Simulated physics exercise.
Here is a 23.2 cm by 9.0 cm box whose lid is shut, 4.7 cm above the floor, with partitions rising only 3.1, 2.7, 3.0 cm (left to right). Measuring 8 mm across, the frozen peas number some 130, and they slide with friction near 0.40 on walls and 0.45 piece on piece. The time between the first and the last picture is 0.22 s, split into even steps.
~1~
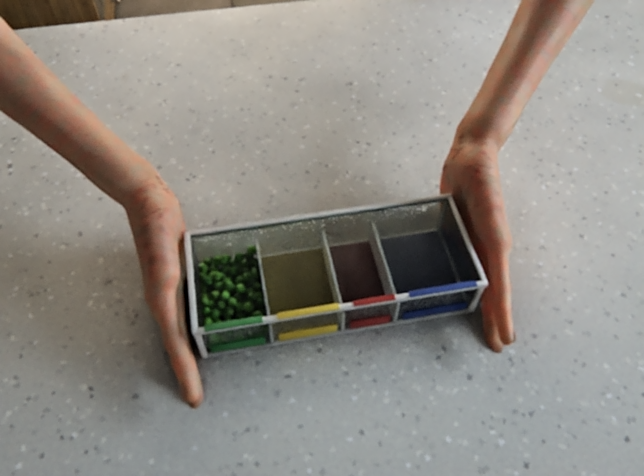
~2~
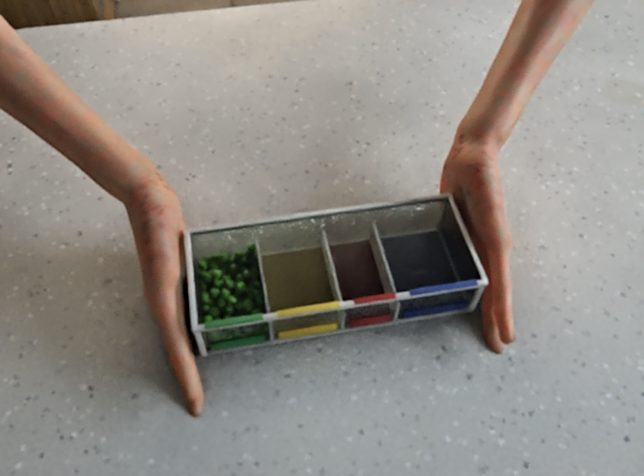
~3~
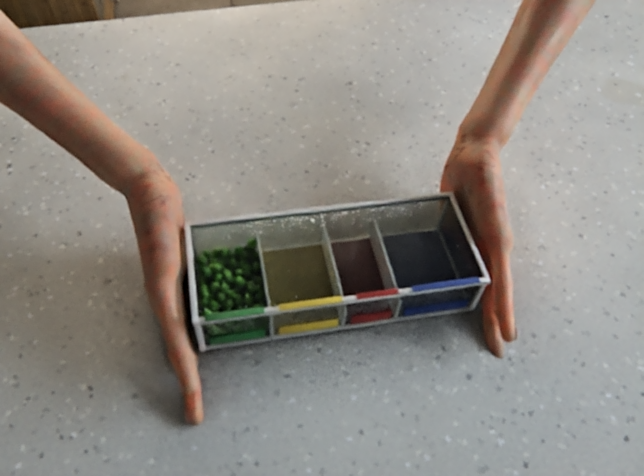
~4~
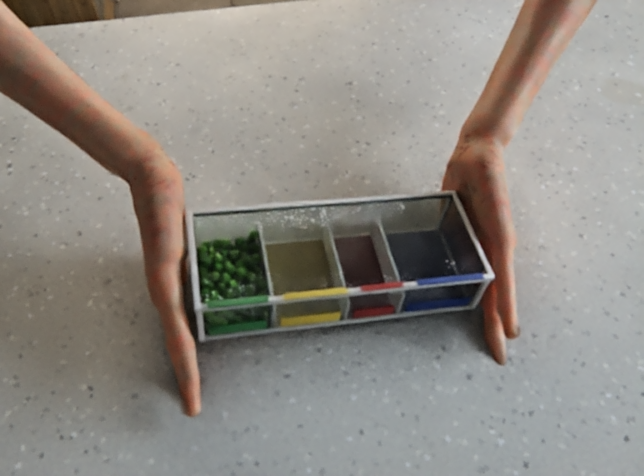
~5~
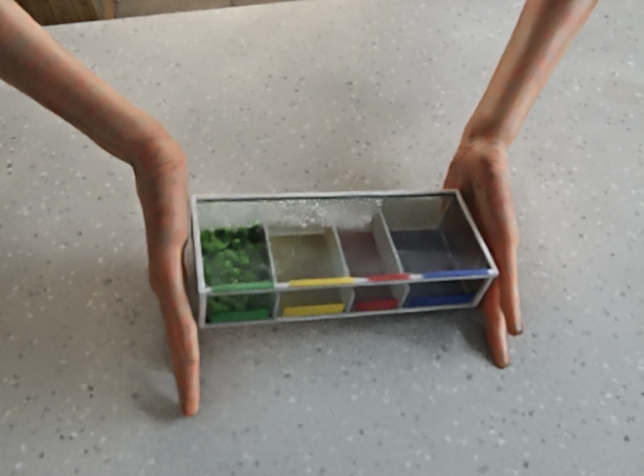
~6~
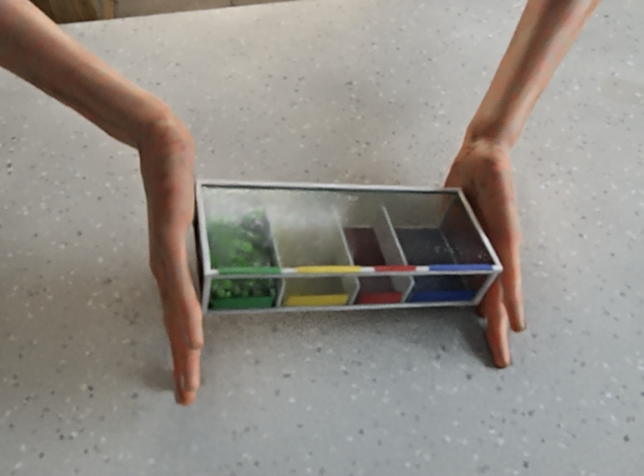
We see two hands holding a closed clear box on a speckled grey counter, green peas in its leftmost compartment, the other three empty; the hands gradually tilt the box, raising its front edge while the peas stay in their section.
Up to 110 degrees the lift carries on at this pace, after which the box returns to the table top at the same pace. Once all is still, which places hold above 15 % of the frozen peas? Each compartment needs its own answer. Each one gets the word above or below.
Results: Red below; blue above; green above; yellow below.
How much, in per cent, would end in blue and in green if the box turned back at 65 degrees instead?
Shares: Blue 0, green 85, in per cent.
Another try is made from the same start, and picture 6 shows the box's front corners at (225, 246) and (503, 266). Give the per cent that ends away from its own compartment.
My guess is close to 40 per cent.
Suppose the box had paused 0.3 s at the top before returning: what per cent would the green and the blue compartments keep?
In that case green keeps 55% and blue keeps 40%.
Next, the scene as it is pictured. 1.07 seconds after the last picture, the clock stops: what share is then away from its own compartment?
Roughly 30 percent.
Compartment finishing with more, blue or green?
I'd say the green side has more in it.
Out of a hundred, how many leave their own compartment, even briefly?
45 %, roughly.
Then, 1.07 s after the last picture, tilt 110 degrees; red 5 %, blue 15 %, green 70 %, yellow 10 %.
Then, 1.78 s after the last picture, tilt 50 degrees; red 5 %, blue 40 %, green 55 %.
Then, 2.53 s after the last picture, tilt 0 degrees; red 5 %, blue 40 %, green 55 %, yellow 5 %.
In the end, red 5 %, blue 40 %, green 55 %, yellow 5 %.
